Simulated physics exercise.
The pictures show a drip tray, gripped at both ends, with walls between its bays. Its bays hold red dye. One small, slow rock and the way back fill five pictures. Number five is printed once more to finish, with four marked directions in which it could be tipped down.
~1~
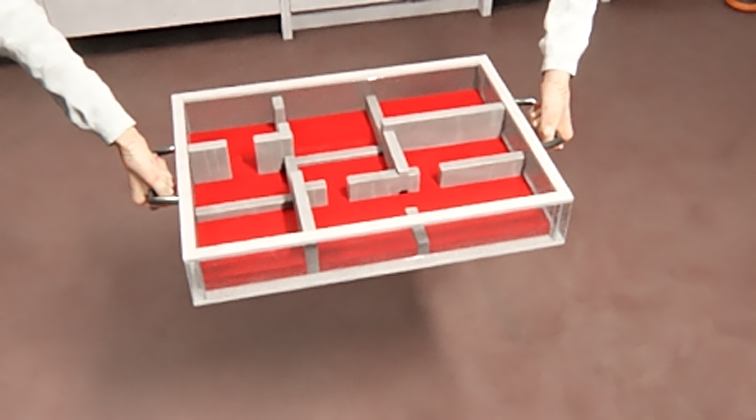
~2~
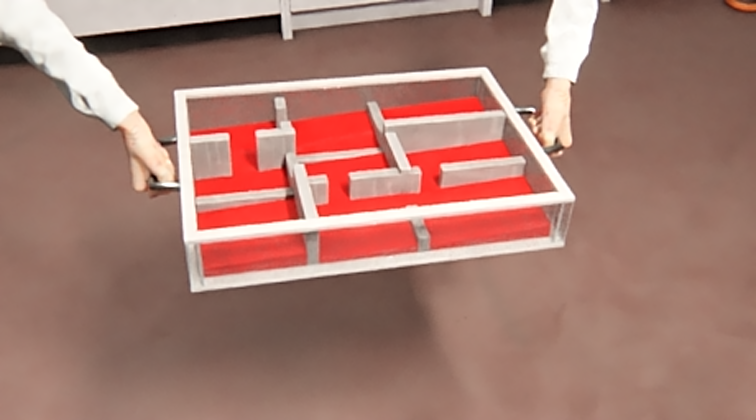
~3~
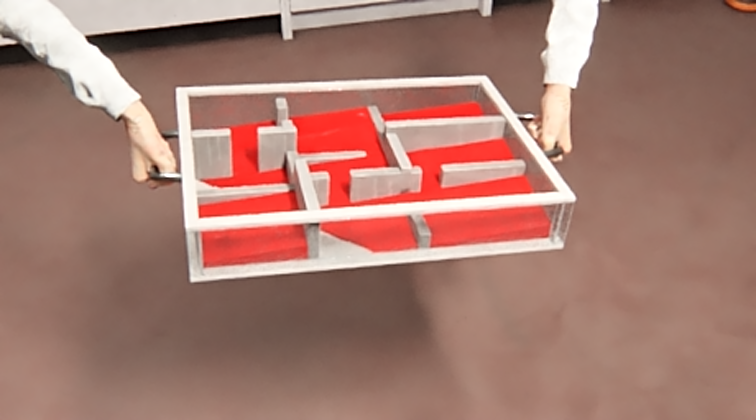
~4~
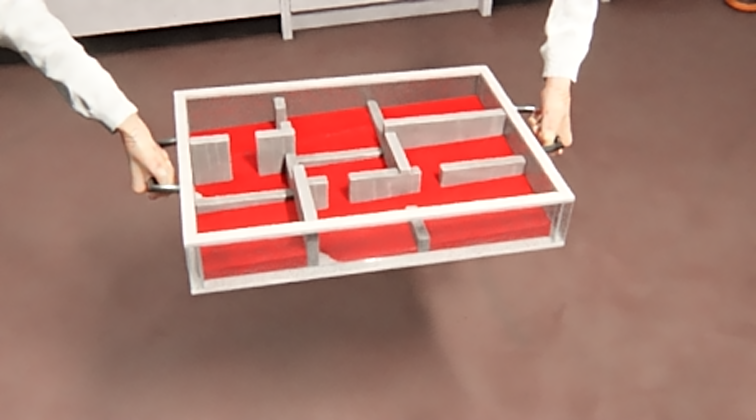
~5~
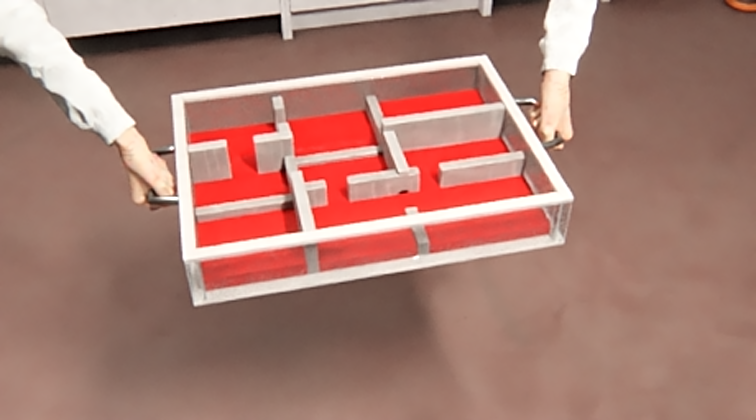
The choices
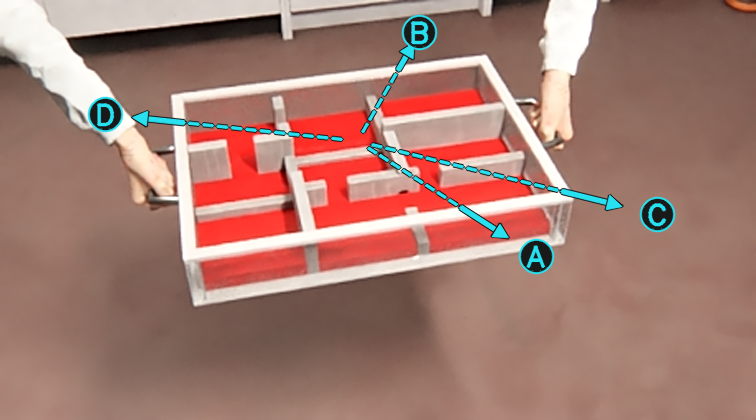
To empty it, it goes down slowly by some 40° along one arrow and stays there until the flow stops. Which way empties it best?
D beats the others.
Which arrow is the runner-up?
It is B.
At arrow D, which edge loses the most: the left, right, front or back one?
Over the left one.
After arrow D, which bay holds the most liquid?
That is the back left bay.
On the marked copy, A ends at (503, 234); B ends at (411, 47); C ends at (616, 204); D ends at (137, 117).
For arrow A, about 39 % stays in the tray, the largest part in the front right bay.
For arrow B, about 29 % stays in the tray, the largest part in the back right bay.
For arrow C, about 39 % stays in the tray, the largest part in the front right bay.
For arrow D, about 23 % stays in the tray, the largest part in the back left bay.
